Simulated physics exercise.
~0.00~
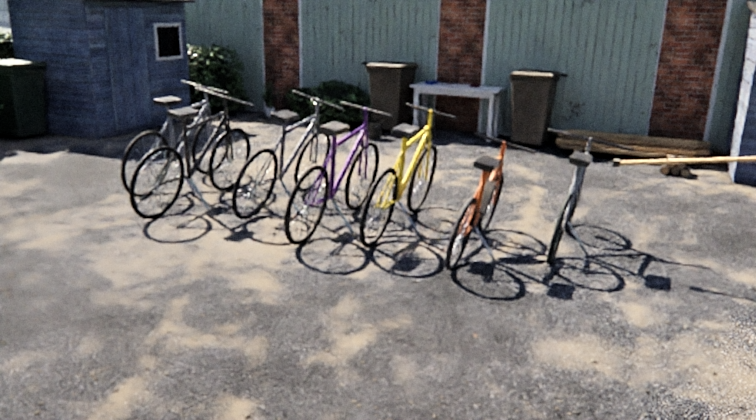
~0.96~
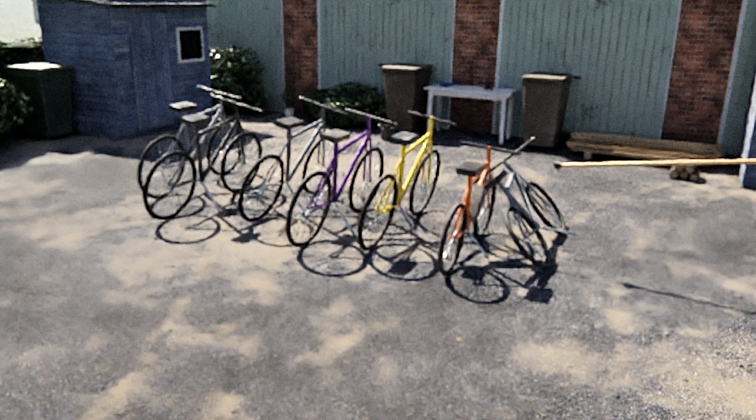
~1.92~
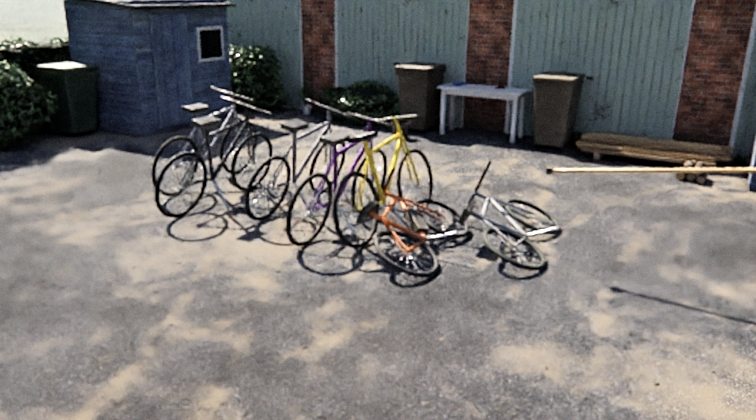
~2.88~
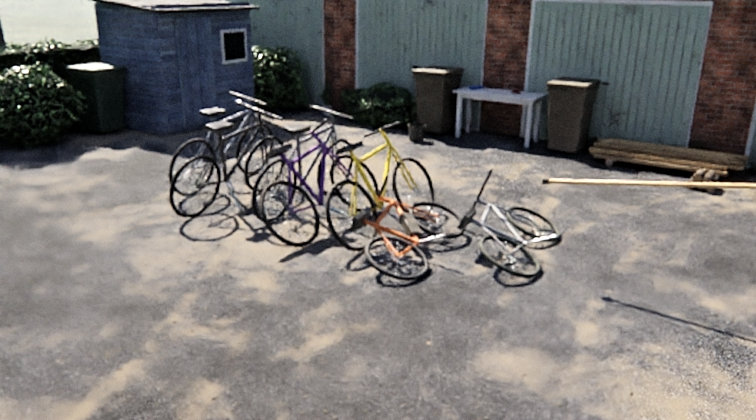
Seven parked bicycles stand in a row until the right ones topple leftward, leaving several leaning.
